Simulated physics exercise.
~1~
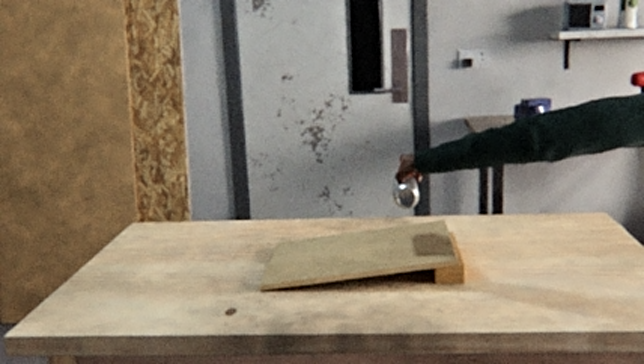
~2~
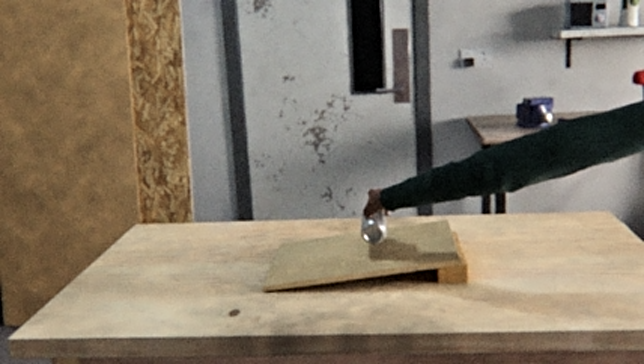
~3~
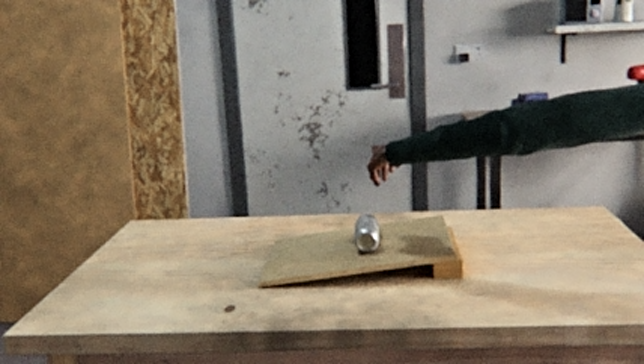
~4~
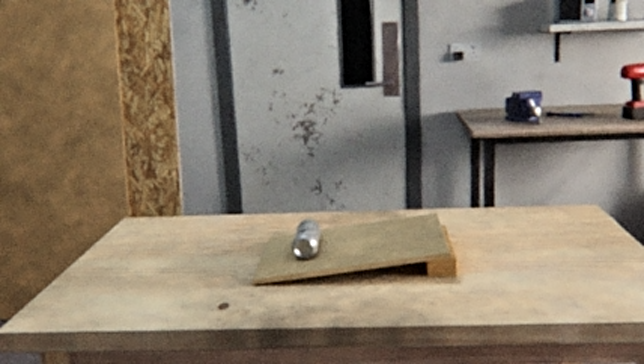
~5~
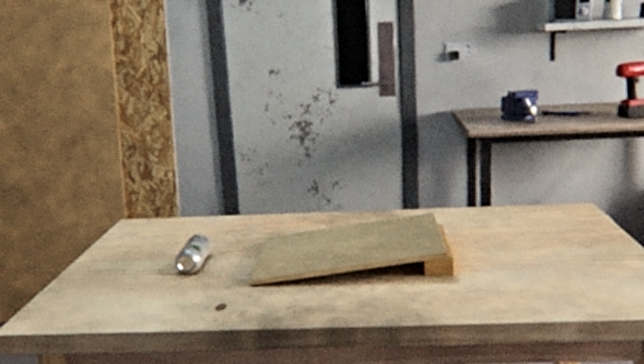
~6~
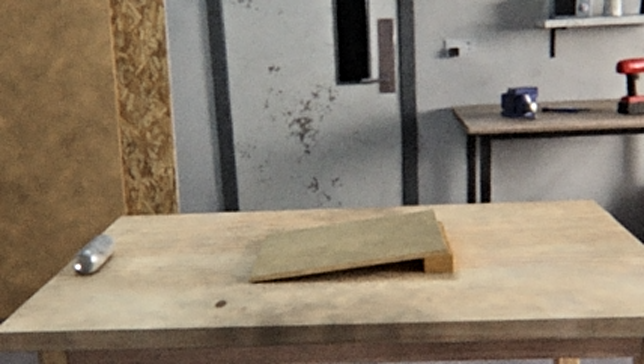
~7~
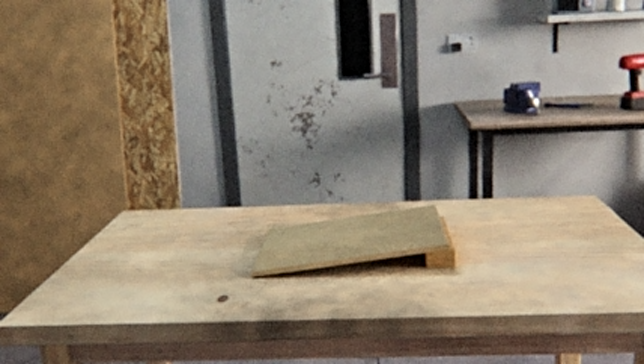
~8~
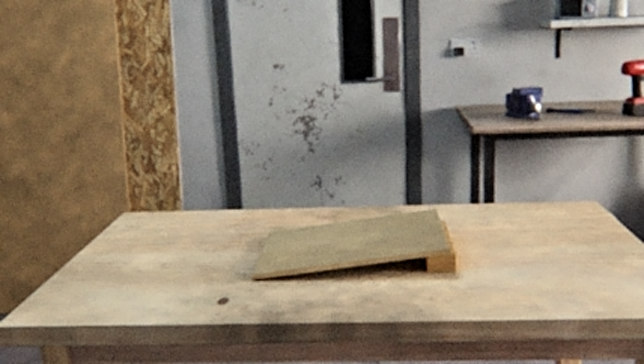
A hand set a shiny white can on its side on a sloping board on a wooden table and let go, and the can rolled left down the board, across the tabletop and out of sight, leaving the board in place.
